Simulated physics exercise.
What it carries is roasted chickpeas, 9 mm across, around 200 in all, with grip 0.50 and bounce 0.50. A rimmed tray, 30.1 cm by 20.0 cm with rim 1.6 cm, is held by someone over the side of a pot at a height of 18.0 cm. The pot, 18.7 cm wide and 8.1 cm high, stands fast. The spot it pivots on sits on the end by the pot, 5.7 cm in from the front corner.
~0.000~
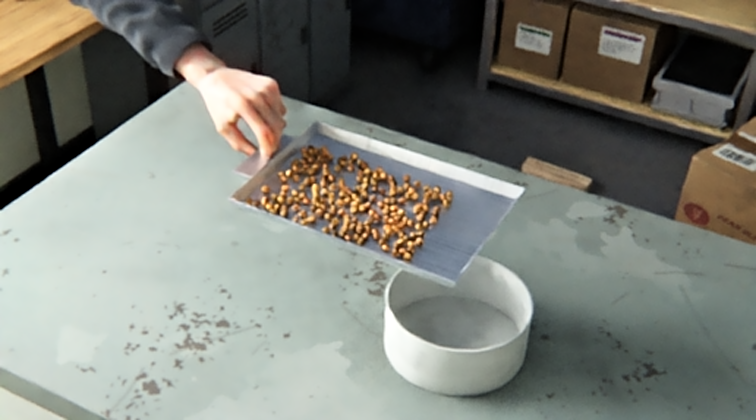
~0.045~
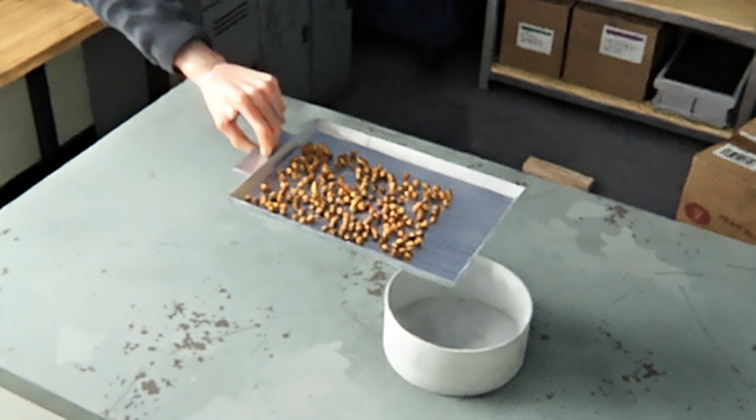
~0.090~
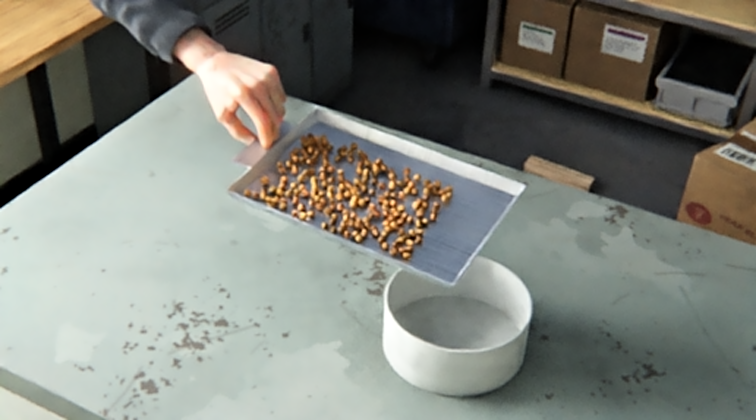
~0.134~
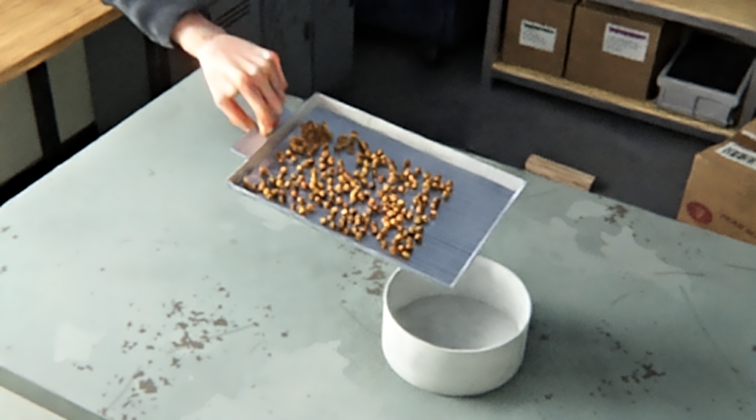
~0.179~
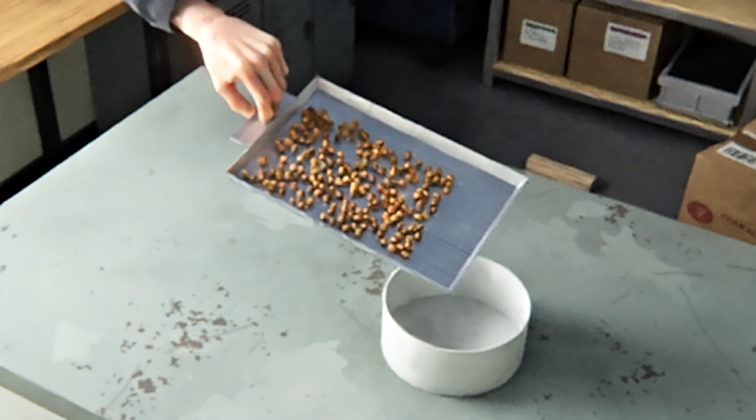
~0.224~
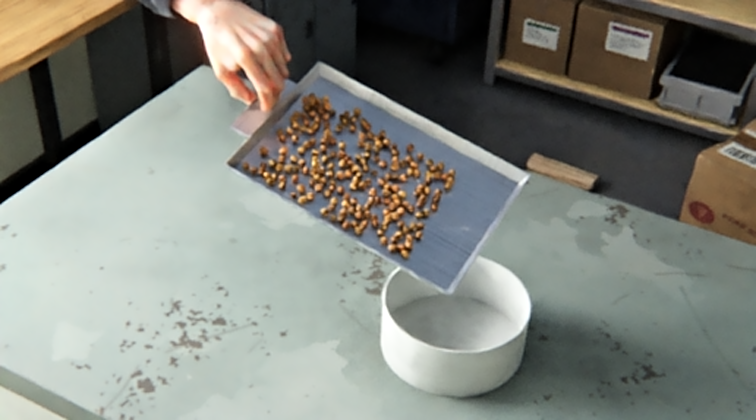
Above a worn green table, a hand steadily tilts a tray of roasted chickpeas toward a pot.
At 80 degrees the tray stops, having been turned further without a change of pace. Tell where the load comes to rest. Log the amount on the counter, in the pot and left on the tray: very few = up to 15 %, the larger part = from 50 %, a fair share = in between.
Log: Counter = the larger part; pot = very few; left on the tray = very few.
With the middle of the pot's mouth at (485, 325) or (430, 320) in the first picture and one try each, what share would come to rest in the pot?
In order, about 60 and about 50 per cent.
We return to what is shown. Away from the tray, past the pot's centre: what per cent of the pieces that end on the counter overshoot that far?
Around 90 in a hundred.
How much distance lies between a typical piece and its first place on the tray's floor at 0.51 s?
About 7 cm.
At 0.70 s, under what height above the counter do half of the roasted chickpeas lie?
Some 18 cm above the counter.
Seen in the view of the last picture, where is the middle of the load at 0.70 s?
Approximately (434, 295) in the last view.
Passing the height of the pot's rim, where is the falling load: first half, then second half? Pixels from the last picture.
First near (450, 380), then at (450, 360).
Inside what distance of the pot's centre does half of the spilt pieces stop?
I'd say around 18 centimetres.
After 0.51 s, tilt 49 degrees; the tray holds 100 %, the pot 0 %.
Then, at 0.70 s, tilt 69 degrees; the tray holds 60 %, the pot 0 %.
After 1.01 s, tilt 80 degrees; the tray holds 5 %, the pot 5 %.
By 1.8 s all is still; counter 95 %, pot 5 %, tray 0 %.
